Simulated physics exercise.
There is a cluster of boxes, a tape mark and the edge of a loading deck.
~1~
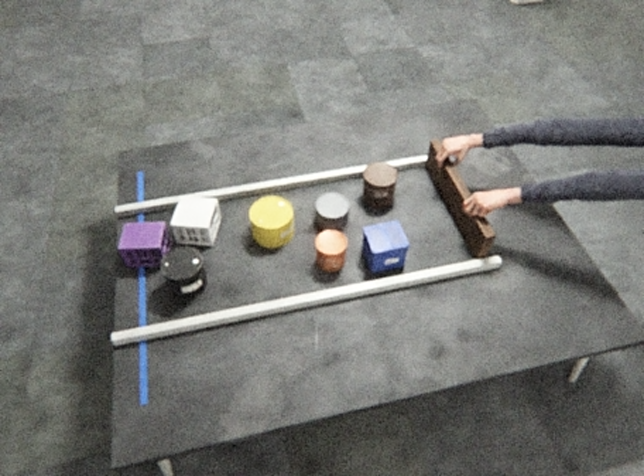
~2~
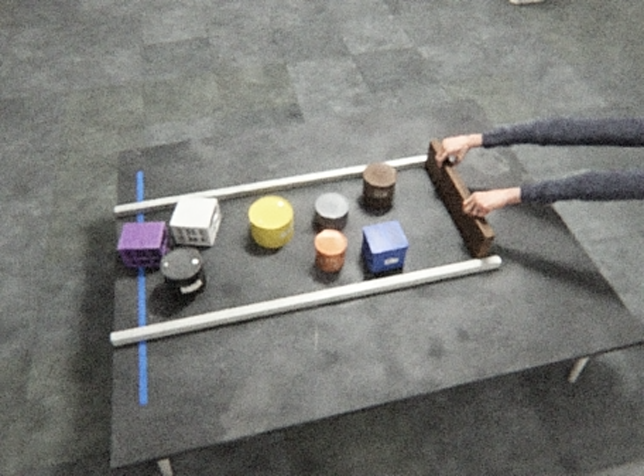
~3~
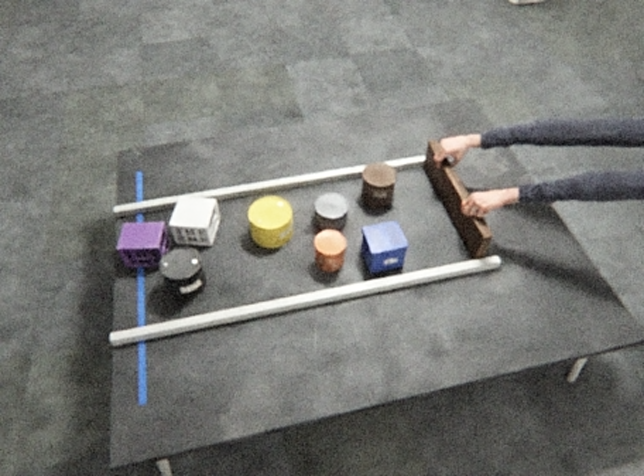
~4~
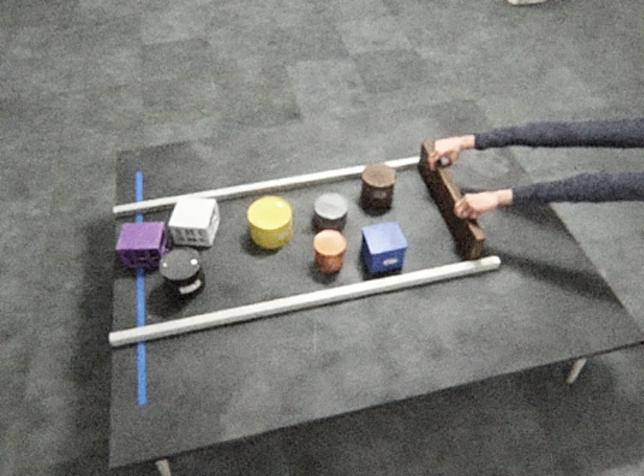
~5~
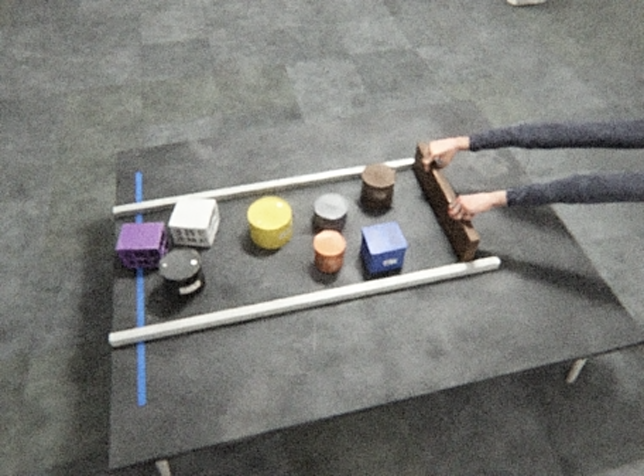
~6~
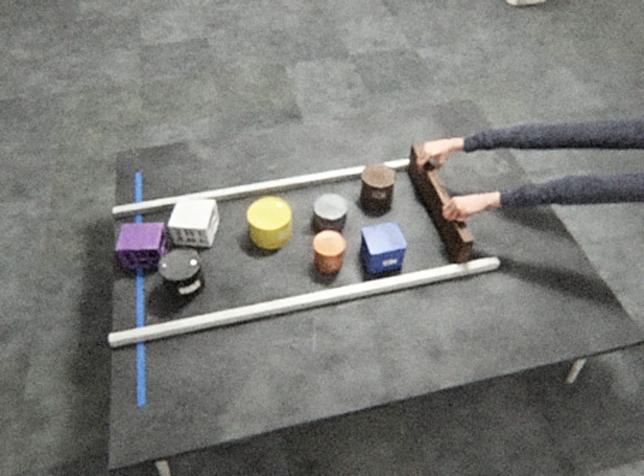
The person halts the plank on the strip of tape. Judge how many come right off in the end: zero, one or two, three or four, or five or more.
In the end, five or more come right off.
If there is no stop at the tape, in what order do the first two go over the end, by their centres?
The purple crate comes first and the black canister second.
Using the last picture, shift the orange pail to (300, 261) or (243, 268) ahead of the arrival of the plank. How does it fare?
Taking the two places in turn, it drops; drops.
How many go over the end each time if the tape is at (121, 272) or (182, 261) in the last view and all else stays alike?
Well, you'd get 8 the first time and 2 the second time.
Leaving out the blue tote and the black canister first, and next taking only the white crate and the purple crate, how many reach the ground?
I'd say 3 the first time and 3 the second time.
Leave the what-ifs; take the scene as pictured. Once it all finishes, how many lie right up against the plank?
Number: 3.
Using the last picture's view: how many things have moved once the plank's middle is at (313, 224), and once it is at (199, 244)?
I make it 5 at the first spot and 8 at the other.
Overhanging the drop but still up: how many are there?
Overhanging ones - 3.
Soon after, none off yet; purple crate at rest near (144, 246); black canister at rest near (183, 275); white crate at rest near (195, 222).
After that, none off yet; purple crate displaced a little near (126, 248); black canister displaced a little near (159, 278); white crate displaced about its own width near (158, 220).
In the end, the number that fall off is five or more; gone, orange pail, yellow canister, white crate, black canister and purple crate.
